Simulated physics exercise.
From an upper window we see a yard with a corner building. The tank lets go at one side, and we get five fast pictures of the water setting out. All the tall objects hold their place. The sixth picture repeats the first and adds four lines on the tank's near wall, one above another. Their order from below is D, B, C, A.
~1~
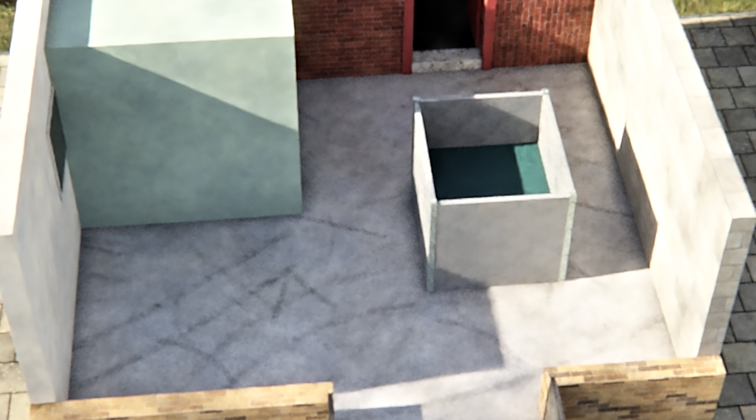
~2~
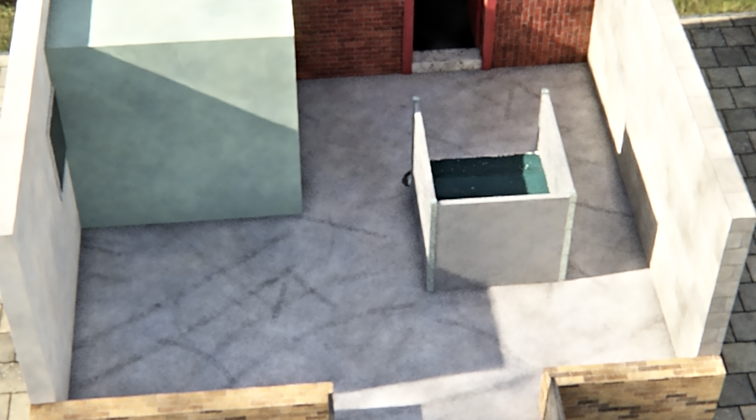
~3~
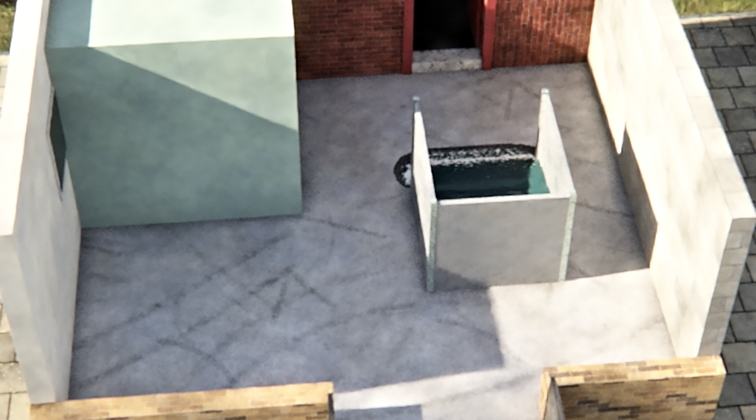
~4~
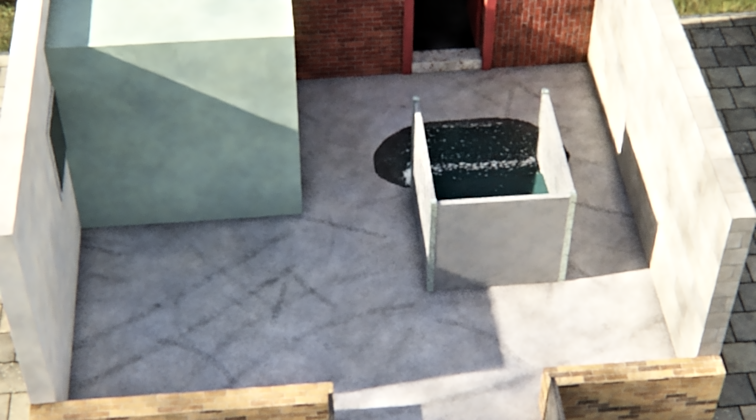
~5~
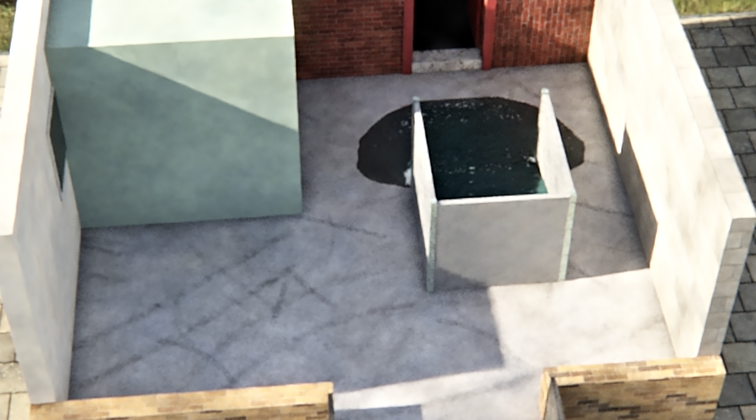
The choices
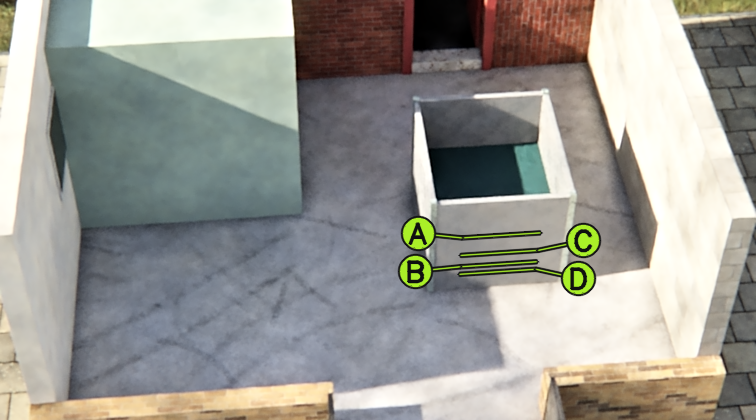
A pale green corner building fills the upper left of a walled grey yard, seen from an upper window. A red doorway stands at the back, low brick walls flank an open gate in front, and a pale square tank of dark green water sits right of centre. The tank's back wall vanishes, and water spreads backward and sideways across the ground while the view stays still.
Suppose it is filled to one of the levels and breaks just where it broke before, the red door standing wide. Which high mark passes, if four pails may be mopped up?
The limit is B.
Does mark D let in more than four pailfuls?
No, not at all.
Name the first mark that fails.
The answer is C.
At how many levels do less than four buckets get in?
Two.
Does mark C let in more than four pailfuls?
Yes, that goes wrong.
In lime, A at (501, 235); B at (498, 264); C at (499, 252); D at (497, 271); from the bottom up D, B, C, A.
With A, dozens of bucketfuls pour in.
With B, a bucket or two gets in.
With C, about 8 bucketfuls get in.
With D, nothing gets over.
